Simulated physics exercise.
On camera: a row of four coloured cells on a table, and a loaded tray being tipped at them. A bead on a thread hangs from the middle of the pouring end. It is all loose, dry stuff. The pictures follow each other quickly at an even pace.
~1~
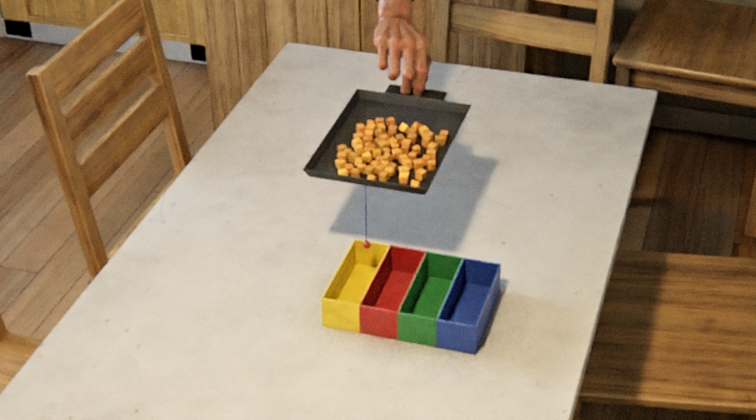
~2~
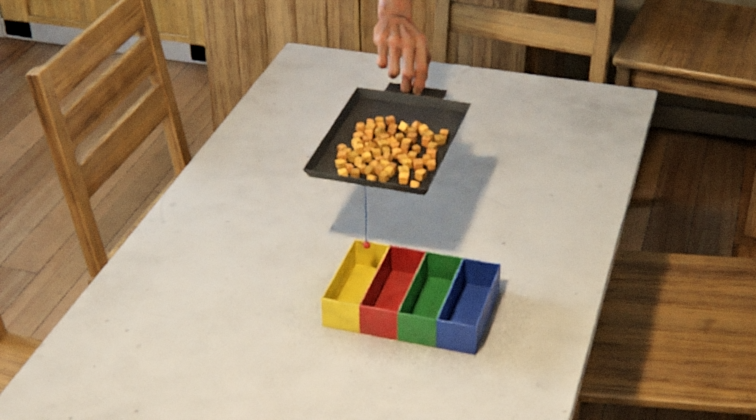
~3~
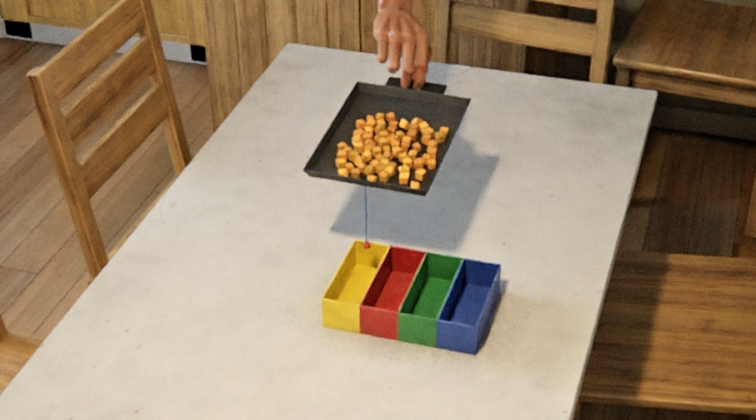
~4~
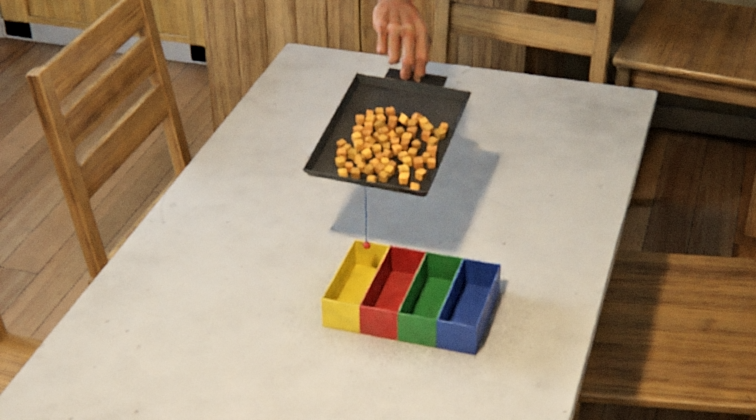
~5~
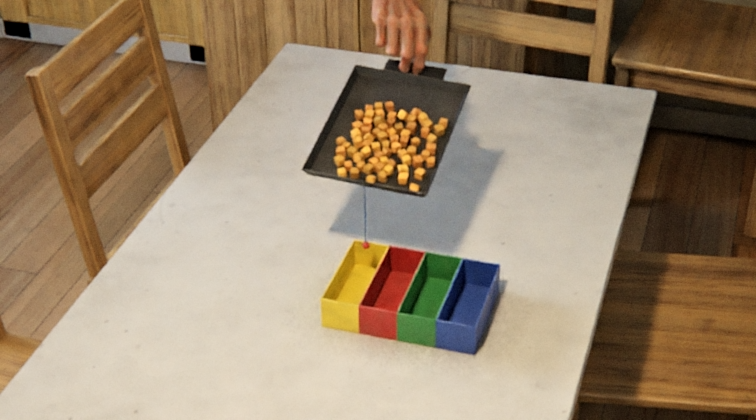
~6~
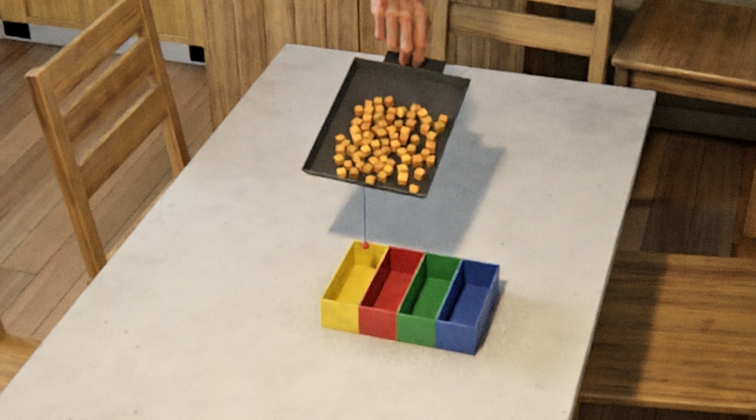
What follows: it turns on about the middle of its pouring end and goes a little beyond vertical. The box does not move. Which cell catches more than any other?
Fullest: The red cell.
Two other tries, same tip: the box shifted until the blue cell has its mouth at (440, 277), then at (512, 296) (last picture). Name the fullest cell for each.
One: The cell in green. Two: That yellow cell.
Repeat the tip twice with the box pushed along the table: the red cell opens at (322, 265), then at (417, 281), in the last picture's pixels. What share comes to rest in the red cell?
Roughly 10 per cent, and 40 per cent.
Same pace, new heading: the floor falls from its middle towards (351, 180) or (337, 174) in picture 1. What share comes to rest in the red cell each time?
About 10 and 0 per cent.
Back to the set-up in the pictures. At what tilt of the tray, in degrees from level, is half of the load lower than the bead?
At about 90°.
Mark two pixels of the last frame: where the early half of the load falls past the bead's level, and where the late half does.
The first part at (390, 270); the rest at (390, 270).
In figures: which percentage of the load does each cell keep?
Yellow cell: 30 %, red cell: 40 %, green cell: 20 %, blue cell: 0 %.
Soon after the last picture, tray tipped steeply; all on the tray.
A little later, tray tipped right over; a small part on the tray; about a quarter in the red cell; a small part in the yellow cell; a small part in the green cell; a stray few in the blue cell; about a third falling or outside the box.
Later still, tray tipped past a quarter turn; about half in the red cell; about a quarter in the yellow cell; about a quarter in the green cell; a stray few in the blue cell; a small part falling or outside the box.
At rest, tray tipped past a quarter turn; about half in the red cell; about a quarter in the yellow cell; about a quarter in the green cell; a stray few in the blue cell; a small part outside the box.
